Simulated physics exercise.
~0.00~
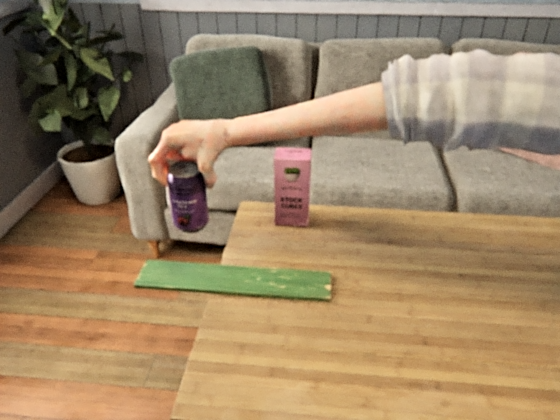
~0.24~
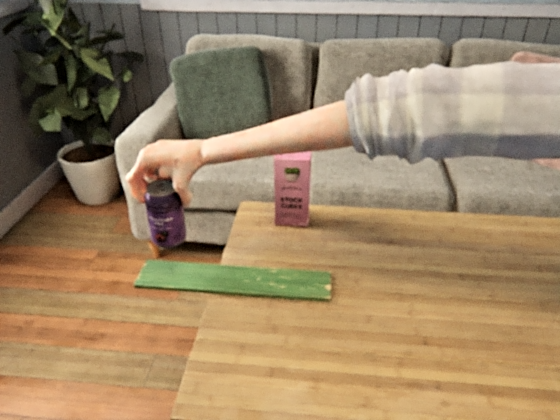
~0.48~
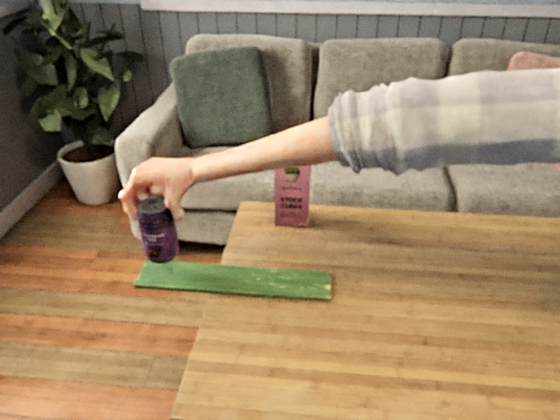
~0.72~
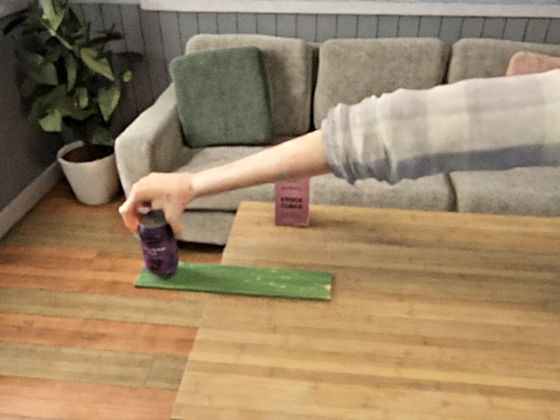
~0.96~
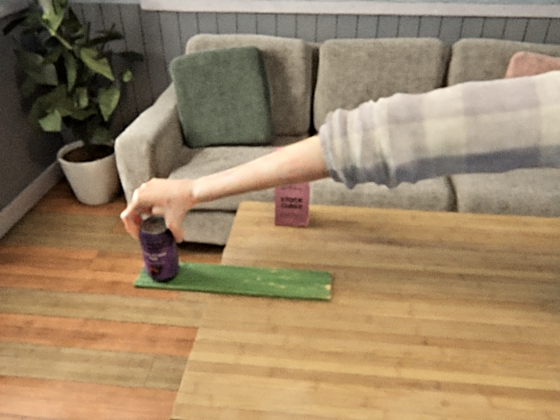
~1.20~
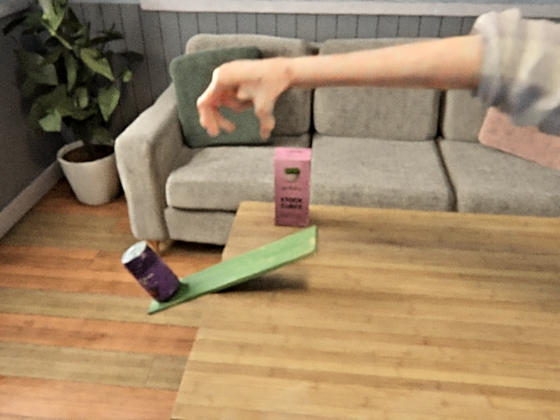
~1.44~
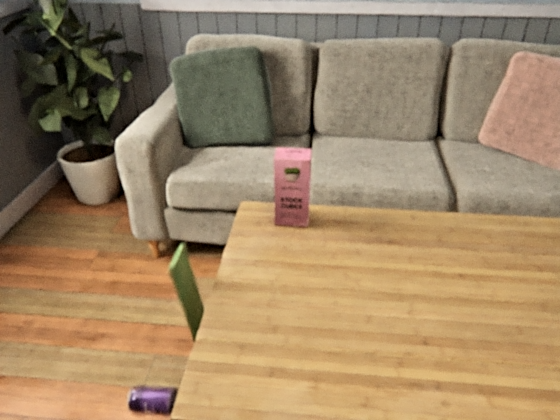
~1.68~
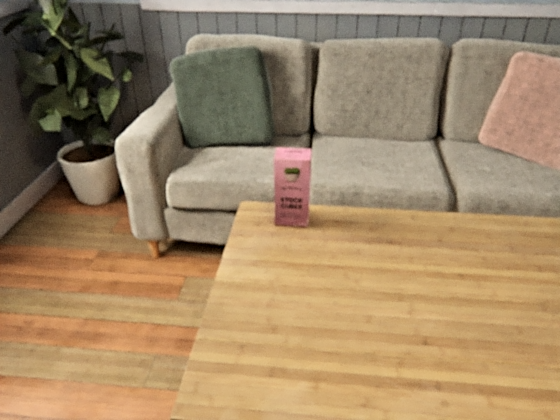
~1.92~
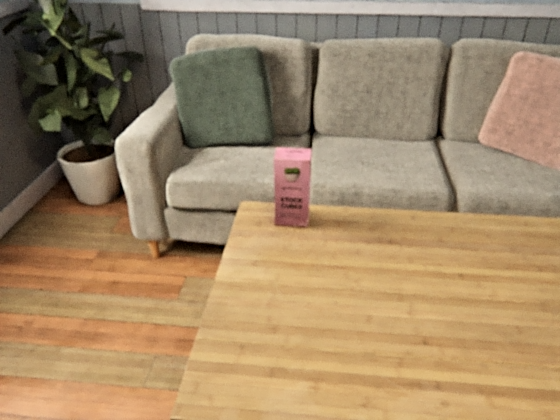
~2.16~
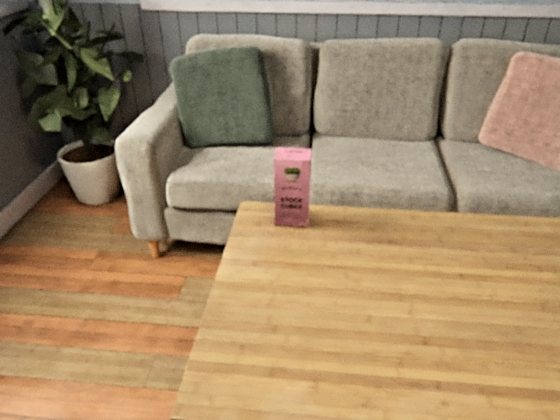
On a wooden table, a hand releases a purple can, tipping the overhanging green plank off.
